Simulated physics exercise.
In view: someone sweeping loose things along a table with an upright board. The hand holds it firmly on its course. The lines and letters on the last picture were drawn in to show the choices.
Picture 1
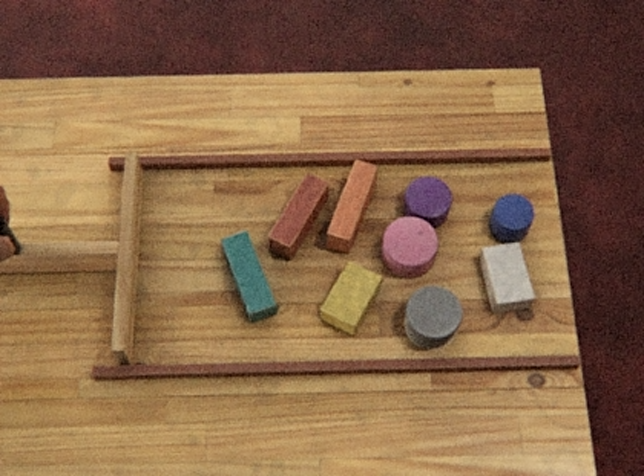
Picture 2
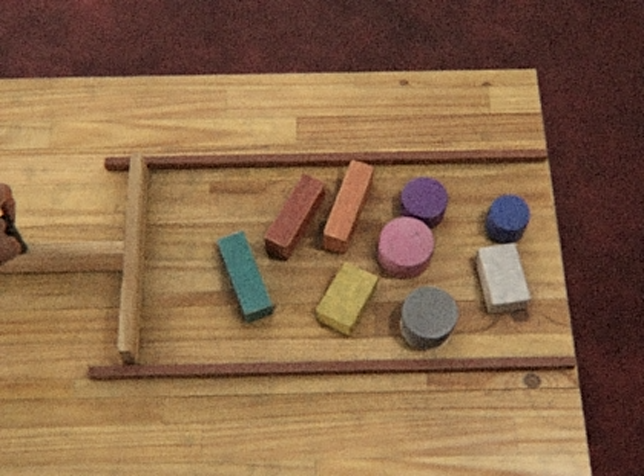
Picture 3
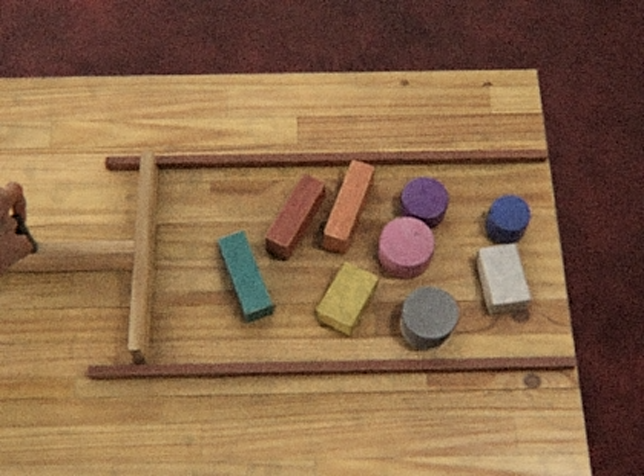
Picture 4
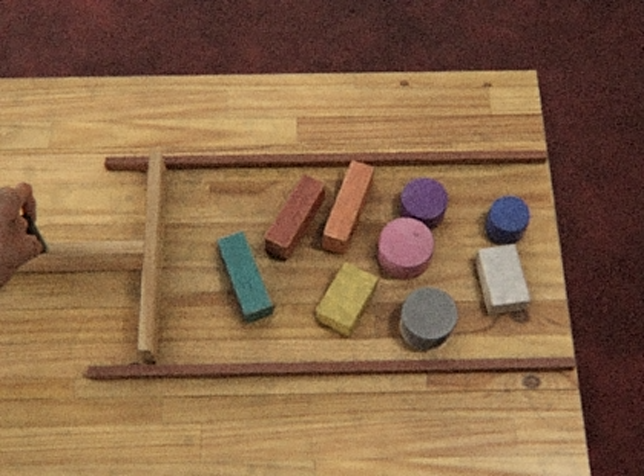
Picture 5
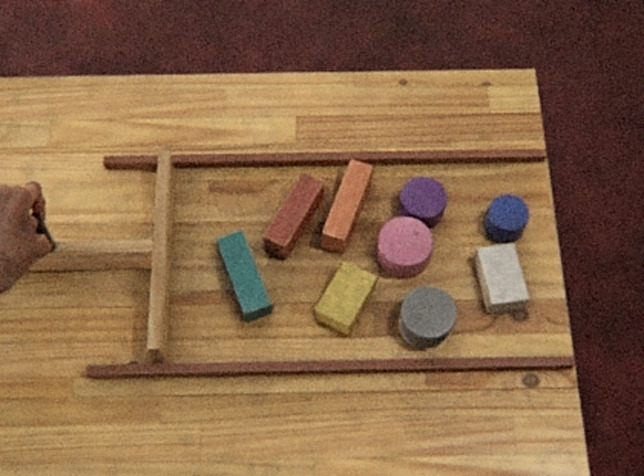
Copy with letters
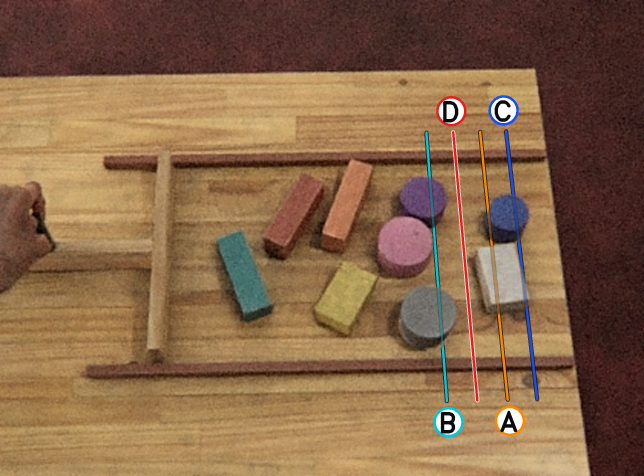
A hand at the left edge slowly pushes an upright wooden board rightward by its handle, between two dark red strips on a pale wooden table seen from above, with dark red beyond. Ahead of it lie teal, brownish-red, orange and yellow blocks, then purple, pink and grey round pieces, with a blue one and a white block farthest right. The board advances a short way toward the teal block without touching it, the pieces stay put, and the view shifts very slightly.
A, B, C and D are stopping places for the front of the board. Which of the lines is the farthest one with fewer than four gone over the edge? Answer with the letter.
No fourth one falls up to D.
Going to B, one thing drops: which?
The white block goes over.
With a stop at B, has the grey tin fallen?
No.
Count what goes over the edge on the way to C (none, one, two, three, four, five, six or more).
By then, six or more.
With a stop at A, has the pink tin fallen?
Yes.
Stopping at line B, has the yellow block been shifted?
Yes.
On the marked copy, A at (493, 257); B at (436, 258); C at (521, 257); D at (465, 258).
Taking D. A third of the way, board (269, 243); orange bar (353, 206); red bar (315, 215).
Two thirds of the way, board (380, 241); white block (522, 278); grey tin (484, 318).
When it is over, board (464, 240); grey tin over the edge; white block over the edge; three fallen.
As for the rest, A drops five; B is within the limit but short; C drops seven.
